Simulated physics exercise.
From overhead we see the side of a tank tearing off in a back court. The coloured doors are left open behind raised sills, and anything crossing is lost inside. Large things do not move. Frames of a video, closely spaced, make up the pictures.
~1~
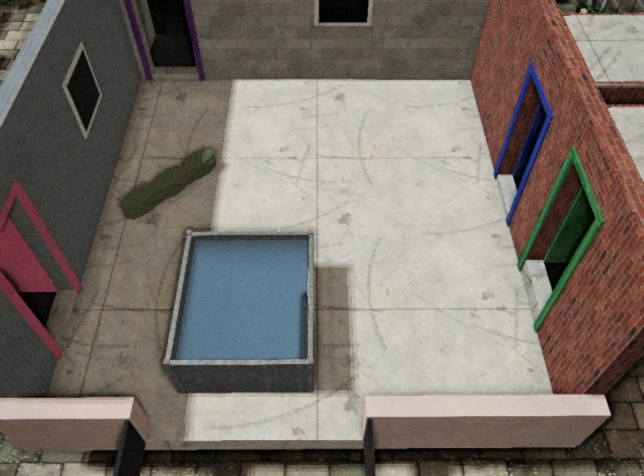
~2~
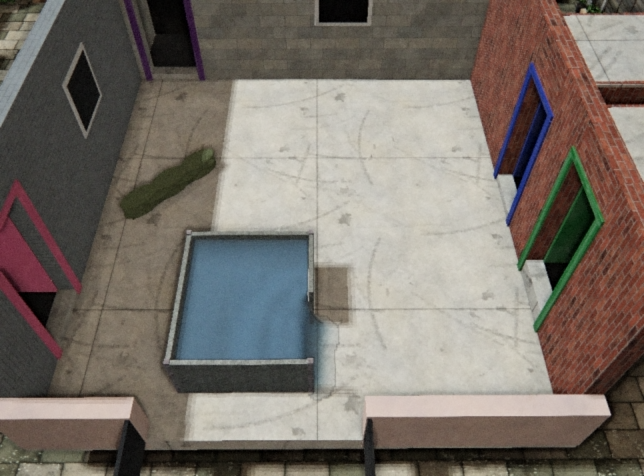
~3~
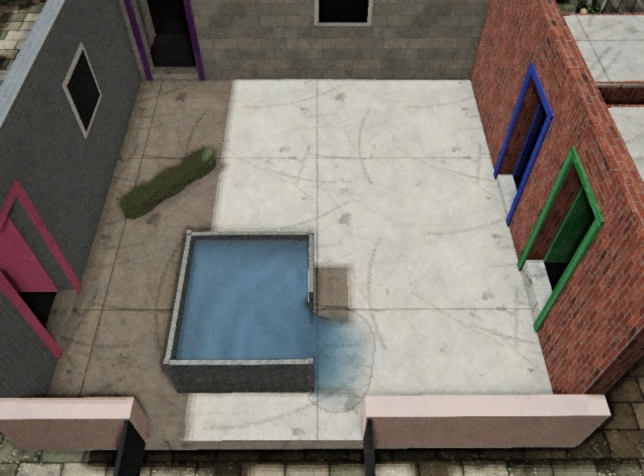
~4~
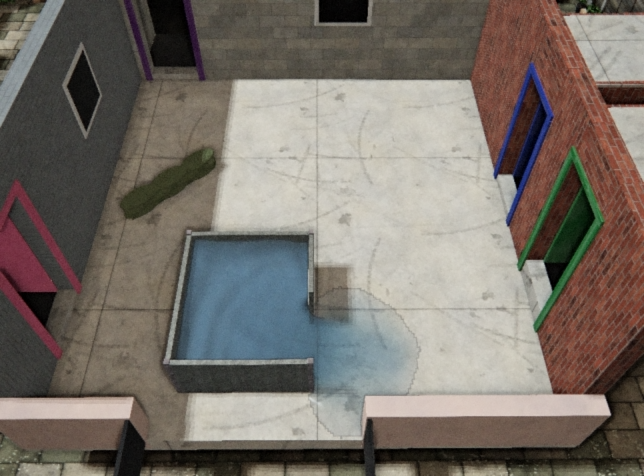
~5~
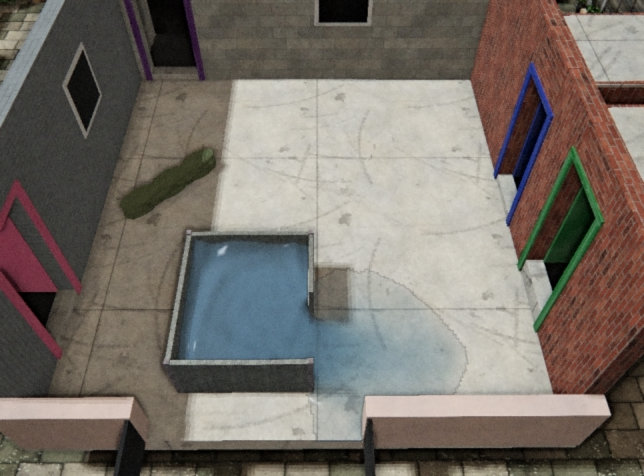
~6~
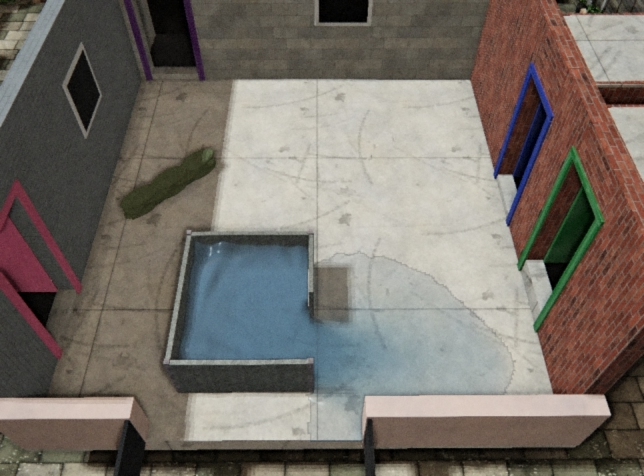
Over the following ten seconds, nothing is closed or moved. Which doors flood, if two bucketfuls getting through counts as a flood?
The purple door does not flood; the pink door does not flood; the green door does not flood; the blue door does not flood.
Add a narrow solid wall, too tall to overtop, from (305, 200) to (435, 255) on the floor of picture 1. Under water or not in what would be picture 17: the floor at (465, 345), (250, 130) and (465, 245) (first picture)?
One after the other: Flooded, clear, under water.
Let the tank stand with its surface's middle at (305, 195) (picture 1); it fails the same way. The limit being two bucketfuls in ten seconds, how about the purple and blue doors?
Purple stays within it, blue exceeds it.
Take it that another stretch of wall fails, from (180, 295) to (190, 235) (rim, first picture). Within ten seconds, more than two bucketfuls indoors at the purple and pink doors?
Purple door: Under the line; pink door: Over the line.
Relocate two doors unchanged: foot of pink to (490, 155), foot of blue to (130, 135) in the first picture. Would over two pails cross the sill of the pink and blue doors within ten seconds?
Taking them in turn, the pink one falls short and the blue one falls short.
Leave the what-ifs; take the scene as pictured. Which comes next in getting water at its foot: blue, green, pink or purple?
First comes the green door.
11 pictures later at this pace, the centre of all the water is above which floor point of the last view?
Centre point: Around (366, 330).
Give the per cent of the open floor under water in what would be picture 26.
It comes out near 35 percent.
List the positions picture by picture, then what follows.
The first frame shows the tank at (246, 296) is whole and still.
In the second frame, water pours out at (309, 346) and has run to (315, 396).
In the third frame, water pours out at (309, 347) and has run to (359, 321).
In the fourth frame, the front is at (408, 336), out from the gap at (309, 348).
In the fifth frame, water pours out at (309, 347) and has run to (458, 369).
In the sixth frame, the front is at (505, 373), out from the gap at (309, 347).
A moment on, water covers 20 % of the floor; the purple door not reached, the pink door not reached, the green door wet at the sill, nothing in, the blue door not reached.
Next, water covers 20 % of the floor; the purple door not reached, the pink door not reached, the green door wet at the sill, nothing in, the blue door wet at the sill, nothing in.
Then, water covers 35 % of the floor; the purple door not reached, the pink door not reached, the green door wet at the sill, nothing in, the blue door wet at the sill, nothing in.
Later, water covers 60 % of the floor; the purple door wet at the sill, nothing in, the pink door not reached, the green door wet at the sill, nothing in, the blue door wet at the sill, nothing in.
In the end, water covers 85 % of the floor; the purple door wet at the sill, nothing in, the pink door wet at the sill, nothing in, the green door wet at the sill, nothing in, the blue door wet at the sill, nothing in.
